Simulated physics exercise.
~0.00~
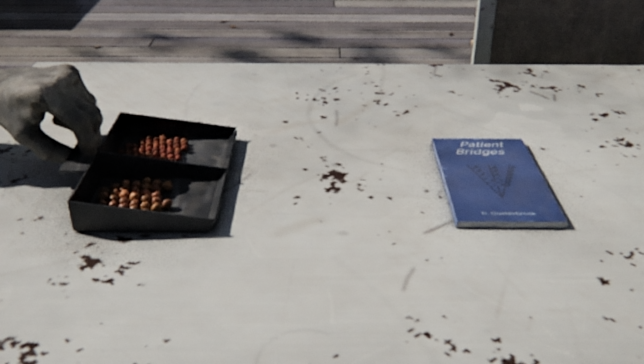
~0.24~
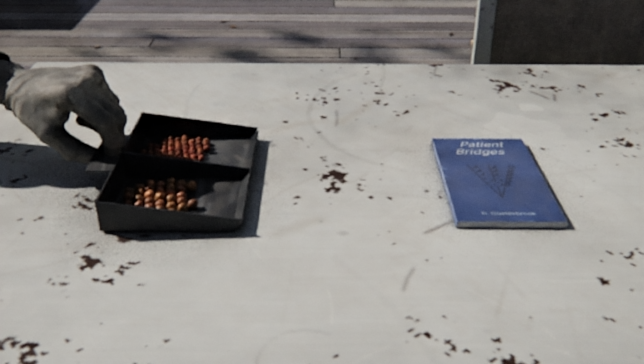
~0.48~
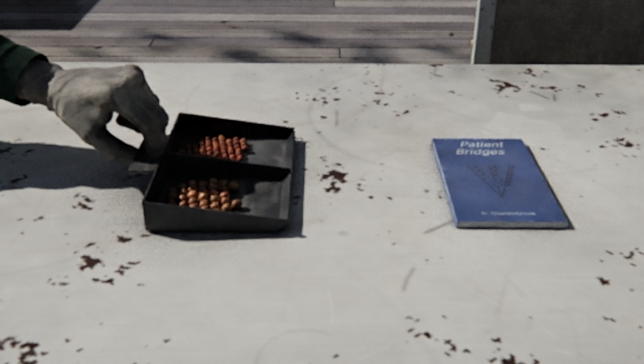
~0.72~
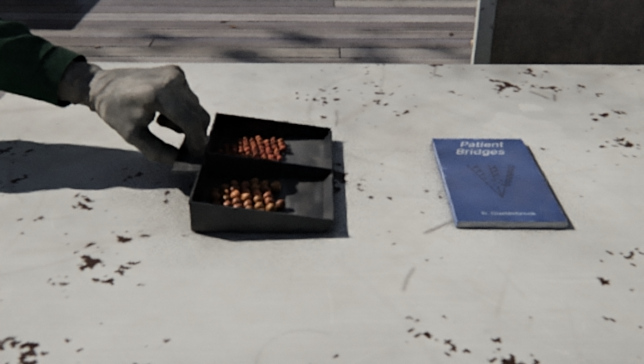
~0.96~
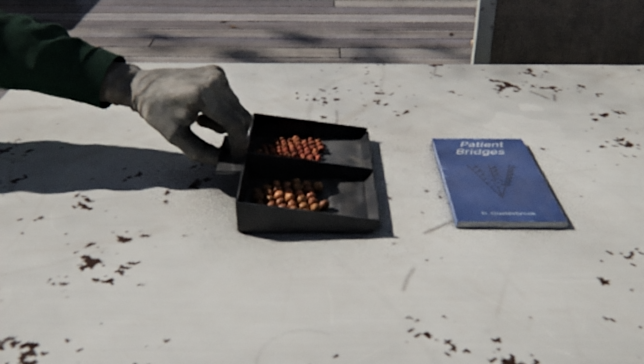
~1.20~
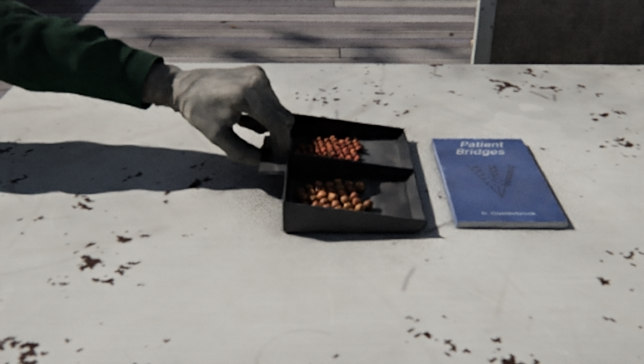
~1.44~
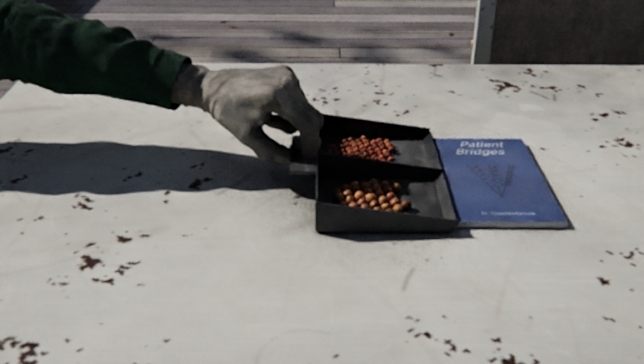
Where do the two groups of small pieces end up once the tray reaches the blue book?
Both groups stay inside the tray, with the nearer pieces in their own section and the farther pieces in theirs.
